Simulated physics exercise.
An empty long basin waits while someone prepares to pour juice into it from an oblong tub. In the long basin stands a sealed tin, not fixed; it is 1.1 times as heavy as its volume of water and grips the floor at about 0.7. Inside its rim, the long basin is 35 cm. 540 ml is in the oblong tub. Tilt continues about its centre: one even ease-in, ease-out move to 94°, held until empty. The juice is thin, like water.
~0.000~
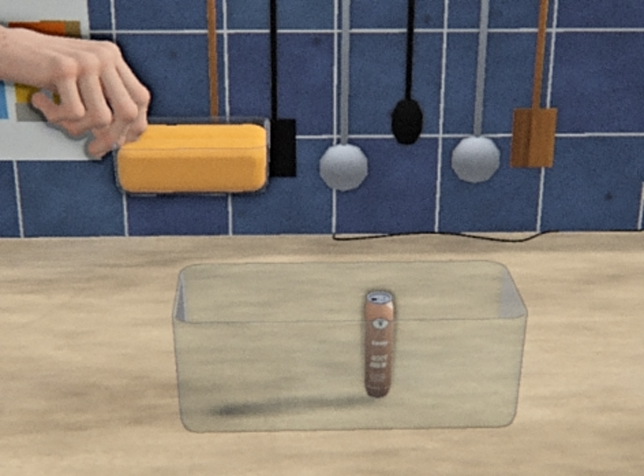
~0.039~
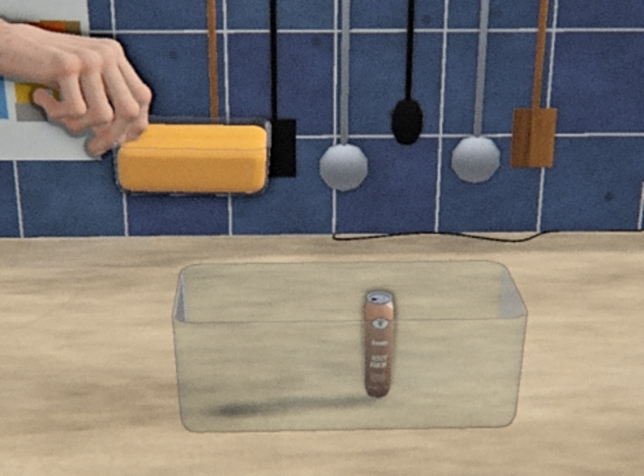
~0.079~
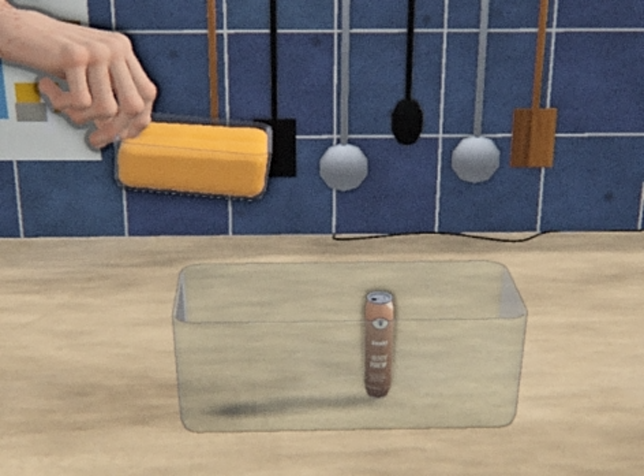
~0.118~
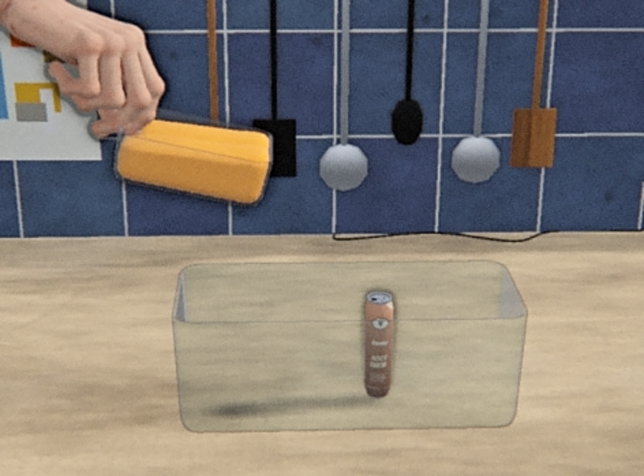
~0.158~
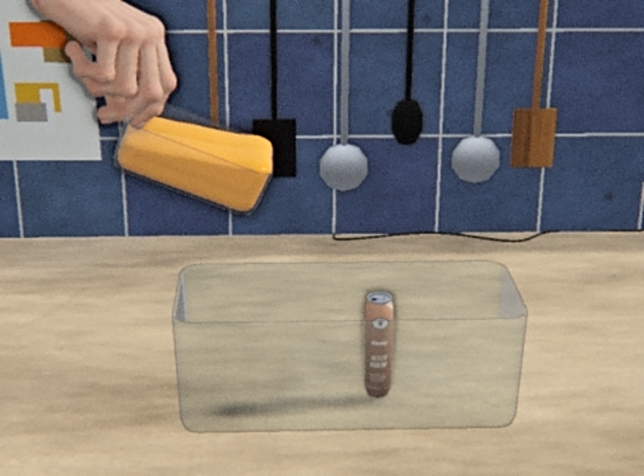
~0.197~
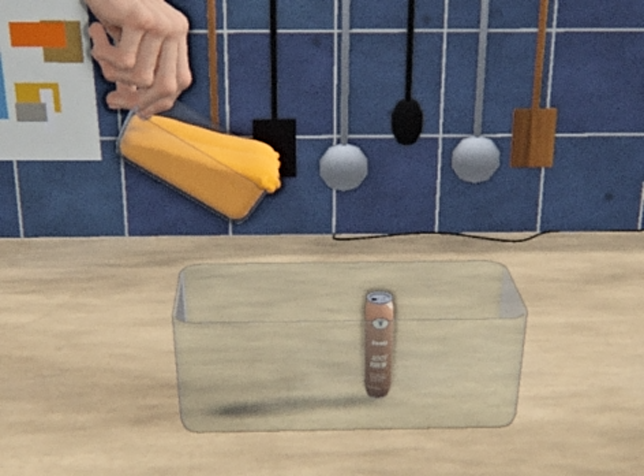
In the video, a hand holds an oblong tub of orange juice above and left of a long, clear basin with a tin inside, then tilts it clockwise until juice begins to bulge over its right rim.
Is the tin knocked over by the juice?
No.
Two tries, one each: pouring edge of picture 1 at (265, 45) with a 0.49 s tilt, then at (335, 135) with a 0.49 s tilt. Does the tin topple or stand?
The tin overturns the first time and stays vertical the second time.
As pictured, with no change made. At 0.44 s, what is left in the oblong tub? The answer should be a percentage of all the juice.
About 8 percent.
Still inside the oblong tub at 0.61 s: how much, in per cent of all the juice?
Remaining share: Approx. 2 %.
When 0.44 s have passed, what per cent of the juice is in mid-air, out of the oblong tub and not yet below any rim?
About 52 per cent.
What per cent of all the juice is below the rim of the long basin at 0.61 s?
I reckon close to 92 per cent.
After 0.44 s the tilt is 91° and 8 per cent is still to pour; the tin stands where it began.
After 0.61 s the tilt is 94° and 2 per cent is still to pour; the tin stands where it began.
After 0.79 s the tilt is 94° and 0 per cent is still to pour; the tin stands where it began.
After 0.99 s the tilt is 94° and 0 per cent is still to pour; the tin stands where it began.
In the end the tin stands where it began.
